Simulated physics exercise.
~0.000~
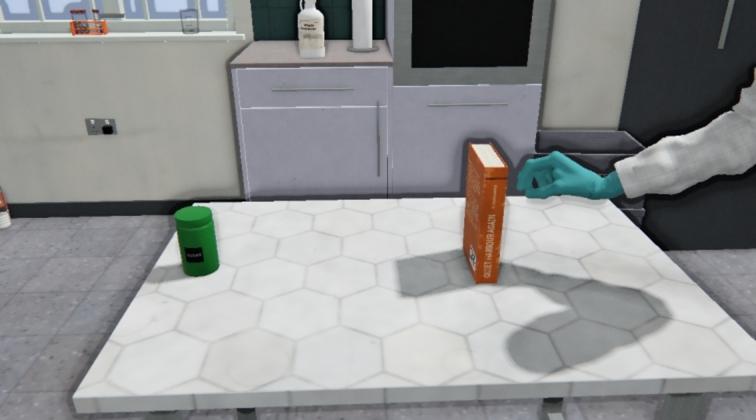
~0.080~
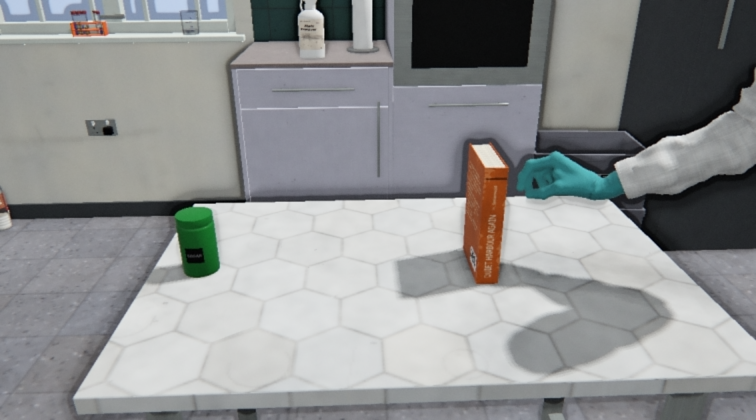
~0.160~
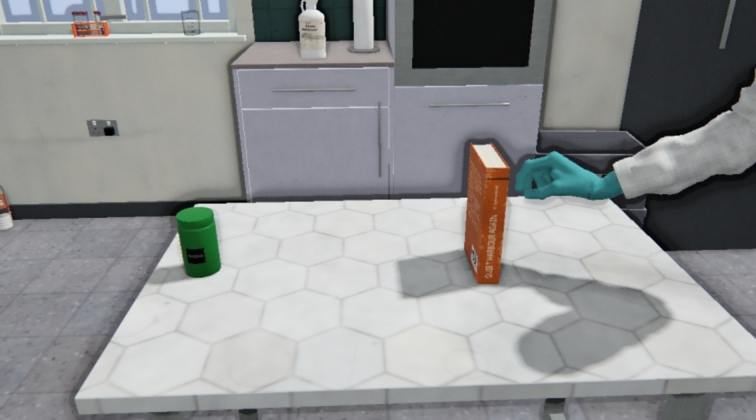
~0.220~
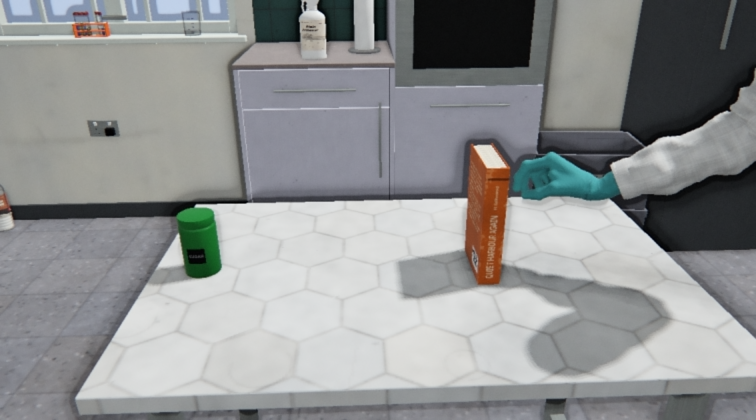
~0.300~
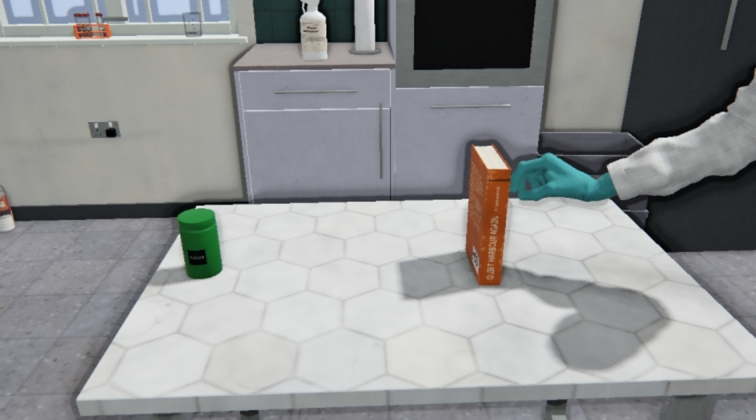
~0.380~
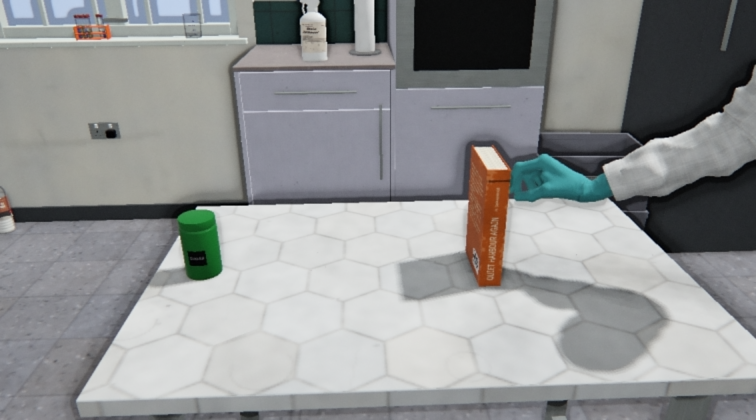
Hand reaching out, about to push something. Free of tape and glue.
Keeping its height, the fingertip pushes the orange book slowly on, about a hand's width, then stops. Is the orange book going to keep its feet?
Goes down.
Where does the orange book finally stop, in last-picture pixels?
At about (408, 260).
By 0.88 s, orange book tilted by 10° near (476, 214).
By 1.28 s, orange book tilted by 58° near (429, 234).
By 1.38 s, orange book on its side near (409, 259).
By 1.48 s, orange book resting near (410, 260).
When it is over (2.5 s), lying over on the table, orange book. End places, in pixels of the last picture, orange book near (409, 260).
